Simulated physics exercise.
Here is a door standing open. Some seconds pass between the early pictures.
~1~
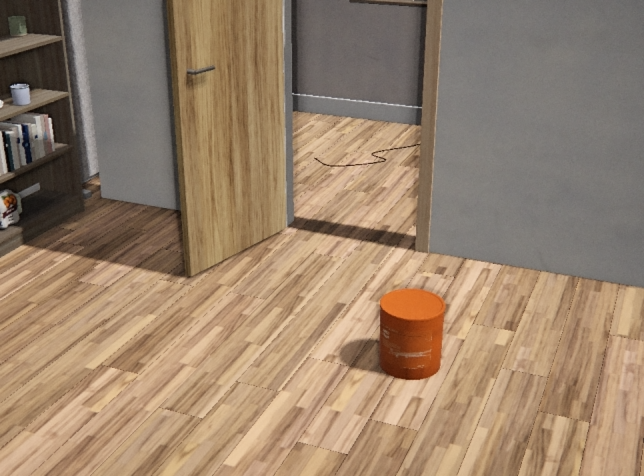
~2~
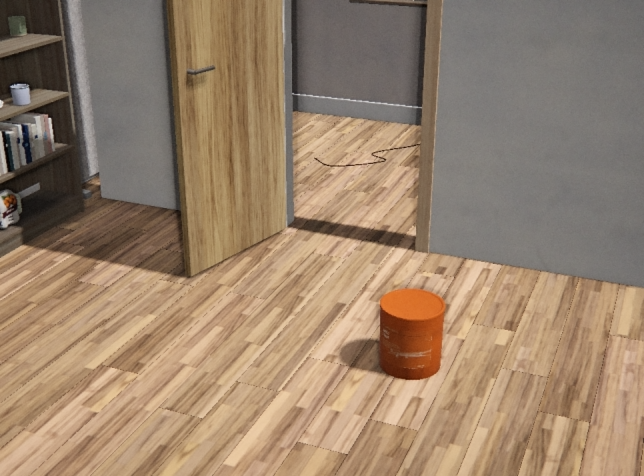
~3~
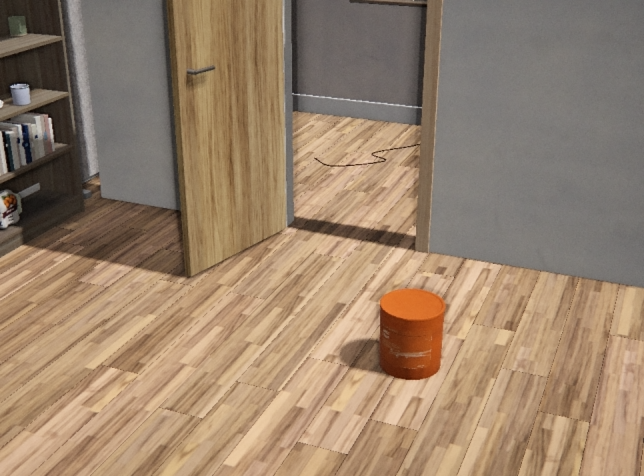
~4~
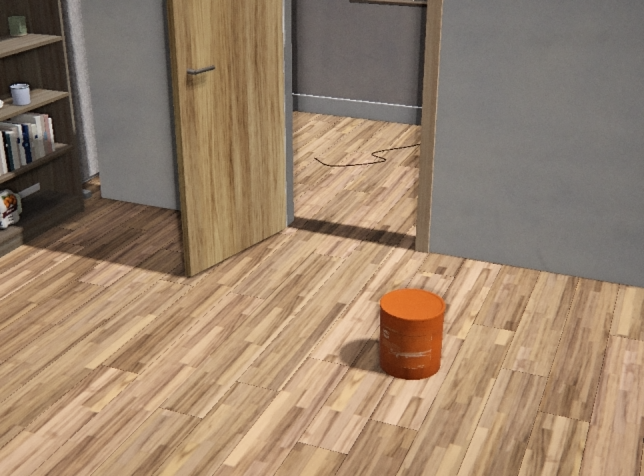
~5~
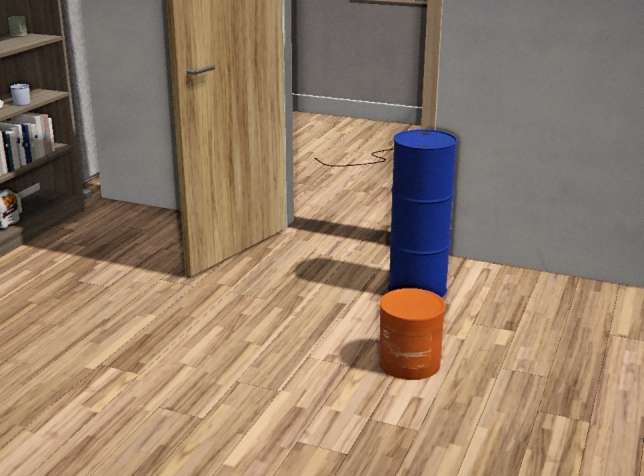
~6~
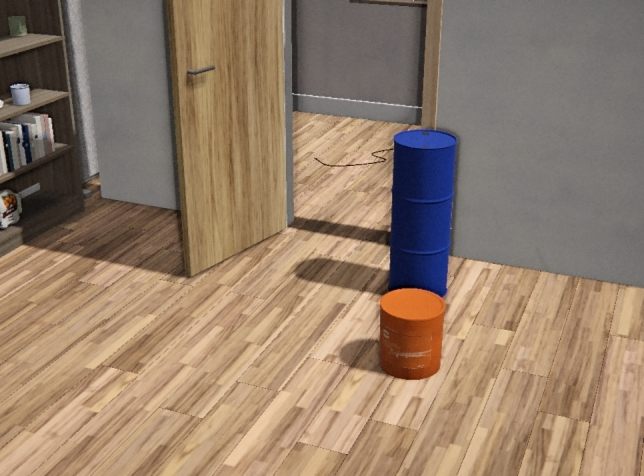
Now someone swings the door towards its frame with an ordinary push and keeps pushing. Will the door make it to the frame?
The door shuts.
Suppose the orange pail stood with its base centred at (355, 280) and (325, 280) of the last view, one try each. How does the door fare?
First try: It jams; second try: It stops short.
Then, 0.90 s after the last picture, open by 71°.
Then, 1.50 s after the last picture, open by 32°.
At rest, open by 0°; both in place. Seen from the same camera at the end, blue drum near (421, 216).
